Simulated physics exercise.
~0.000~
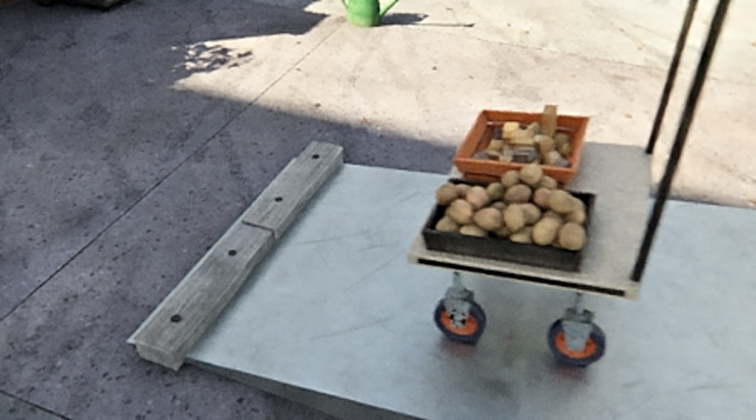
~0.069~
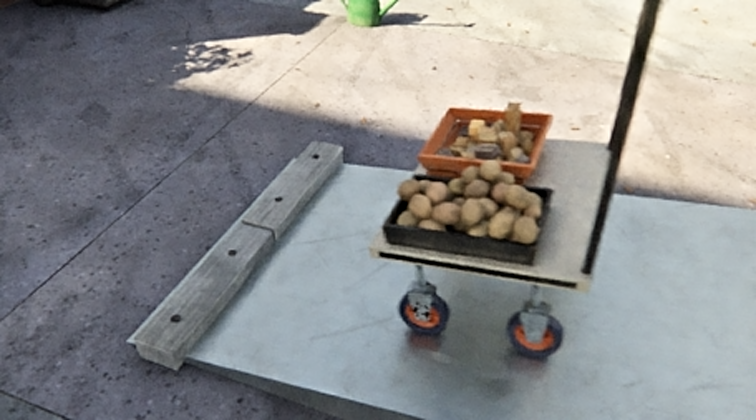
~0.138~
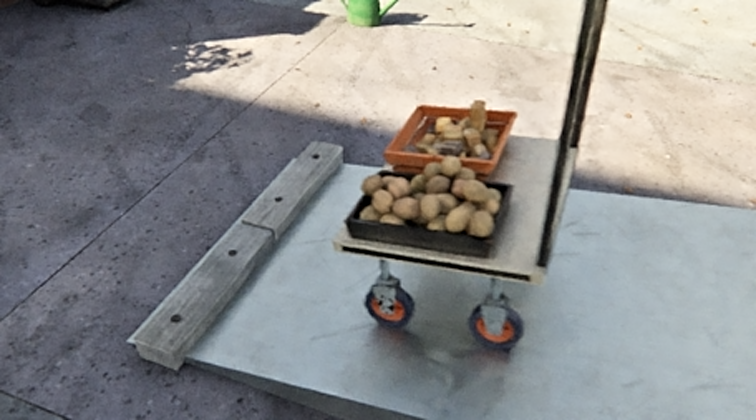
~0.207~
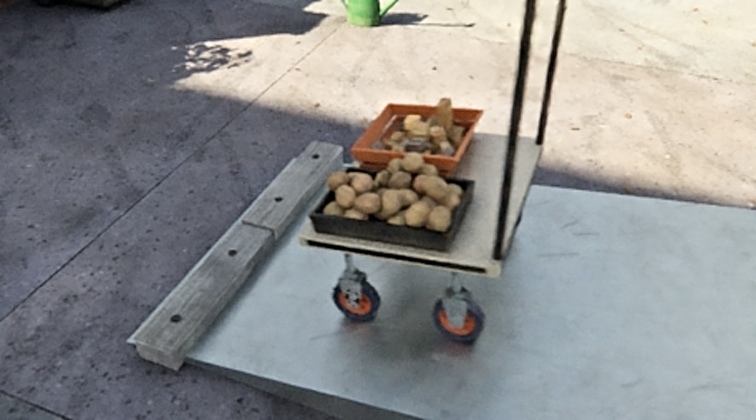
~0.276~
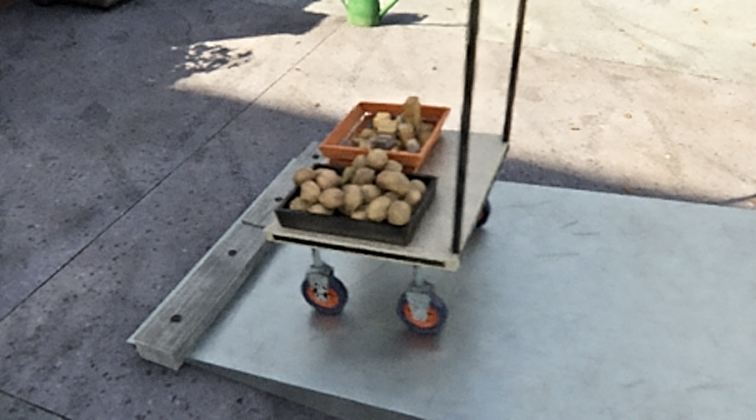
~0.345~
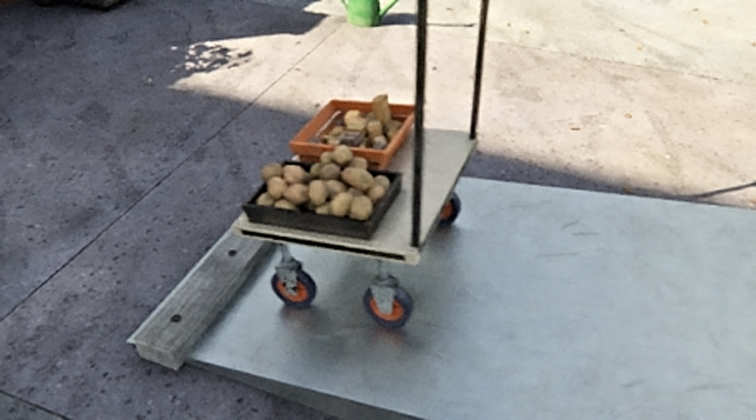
A flatbed trolley carrying a black tote heaped with round, potato-like things and an orange tote of wooden pieces rolled steadily leftward down a smooth grey ramp, drawing closer to the wooden beam.
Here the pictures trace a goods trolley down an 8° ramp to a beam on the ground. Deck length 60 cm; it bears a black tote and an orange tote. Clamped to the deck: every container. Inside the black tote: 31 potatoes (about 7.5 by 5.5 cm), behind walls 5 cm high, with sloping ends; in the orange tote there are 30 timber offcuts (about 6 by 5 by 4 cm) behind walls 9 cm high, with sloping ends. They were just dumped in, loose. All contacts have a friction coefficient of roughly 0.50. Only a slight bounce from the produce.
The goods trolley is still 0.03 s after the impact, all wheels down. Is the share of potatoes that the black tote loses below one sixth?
Watching this, I'd say the loss runs past a sixth.
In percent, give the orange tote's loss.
For the orange tote, the loss is 5%.
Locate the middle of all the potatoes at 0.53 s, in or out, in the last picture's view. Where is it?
In the last picture they centre on about (265, 181).
After 0.43 s, contact.
After 0.53 s, black tote 29 in, 2 out and orange tote 30 in, 0 out.
After 0.65 s, black tote 22 in, 9 out and orange tote 29 in, 1 out.
After 0.88 s, black tote 22 in, 9 out and orange tote 29 in, 1 out.
Final count (at 1.38 s), black tote 20 in, 11 out and orange tote 29 in, 1 out. Asked share, 11 of 31, 35 per cent.
